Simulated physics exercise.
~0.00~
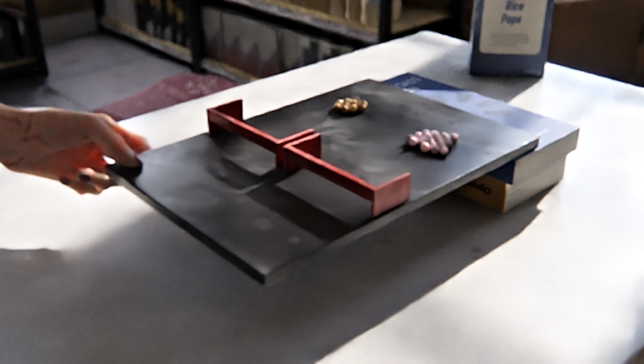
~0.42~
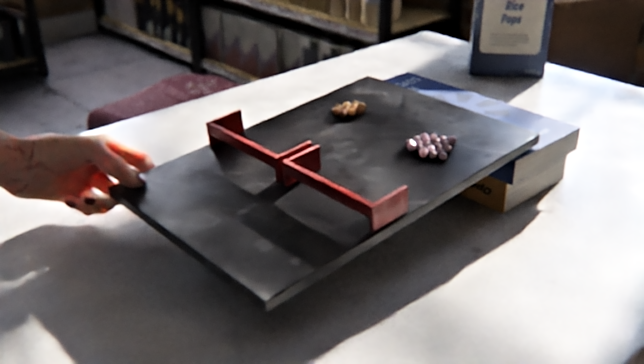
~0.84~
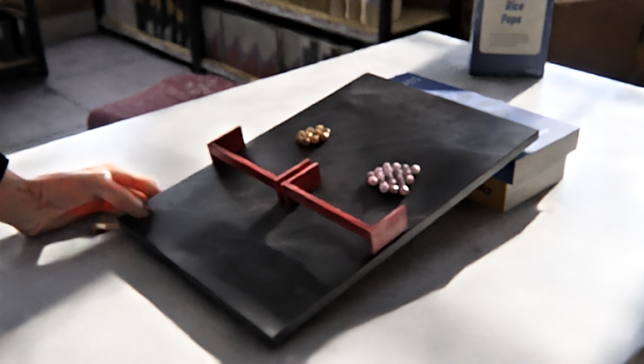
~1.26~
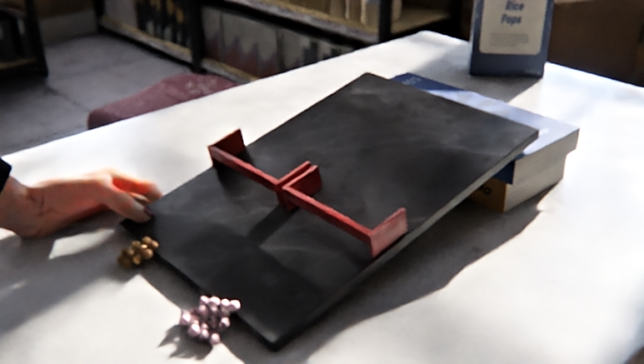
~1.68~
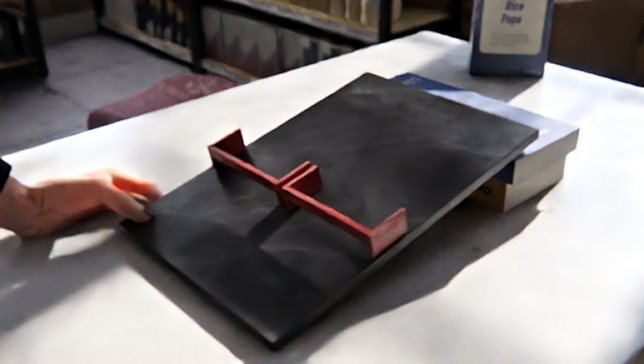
On a white tabletop, a hand lowering a dark board's end, pink and golden beads sliding beneath red bars and out of view.
